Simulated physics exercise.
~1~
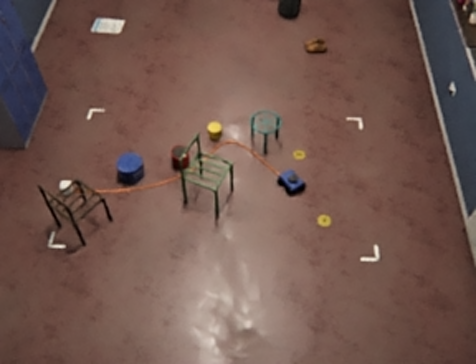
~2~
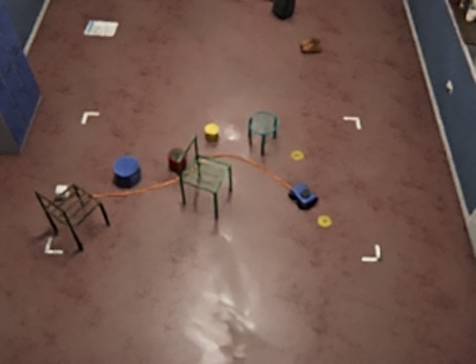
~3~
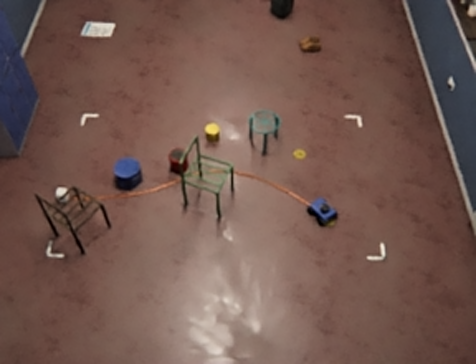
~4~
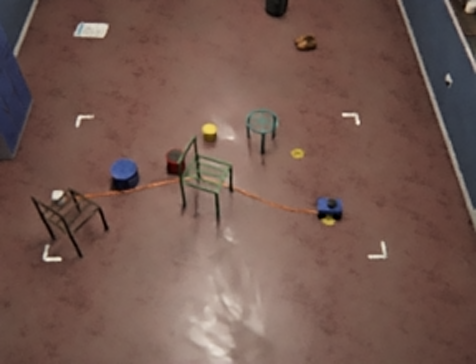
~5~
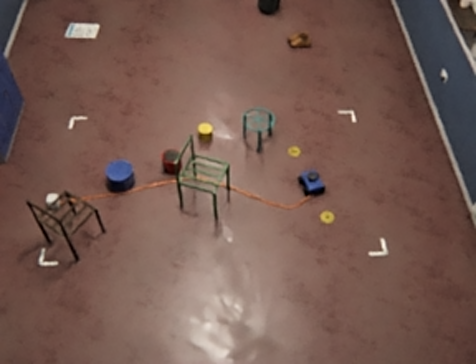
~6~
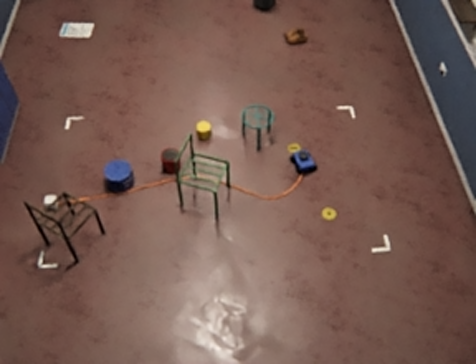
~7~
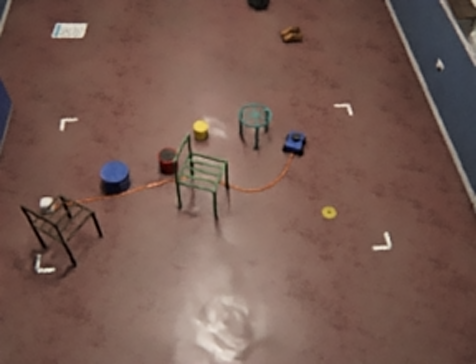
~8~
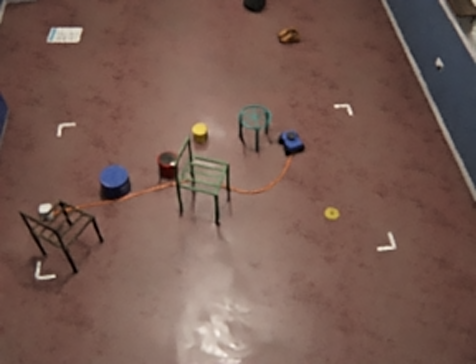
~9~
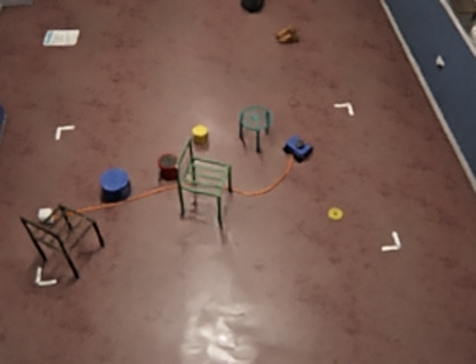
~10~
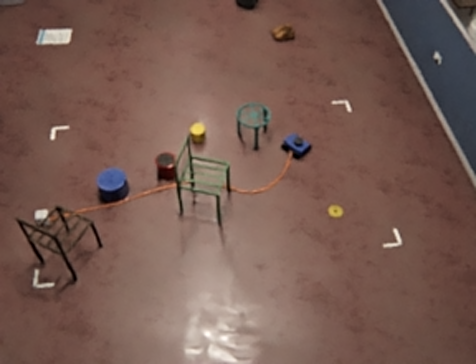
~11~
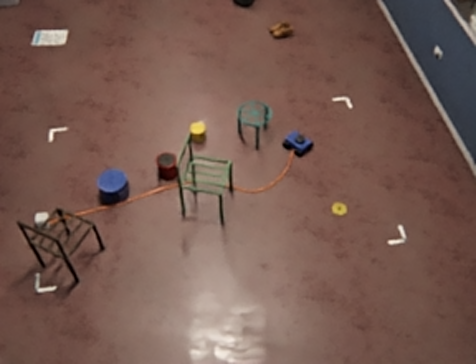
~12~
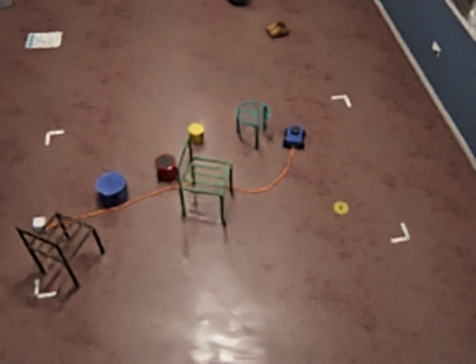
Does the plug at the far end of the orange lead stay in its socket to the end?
Yes, the plug stays in. The orange lead still runs to the white block by the black chair when the cart has come to rest beside the teal stool.
On a reddish-brown hallway floor seen from high above, an orange lead runs from a small white block by a black chair at left, past a blue bucket, a dark red pot and a green chair, to a small blue cart. A yellow bin and a teal stool stand behind. The cart rolls down and right to the lower yellow mark, drawing the lead straighter. It then turns back up and left to the upper mark, and the lead bends into a curve. The cart ends beside the stool, with everything else standing in place.
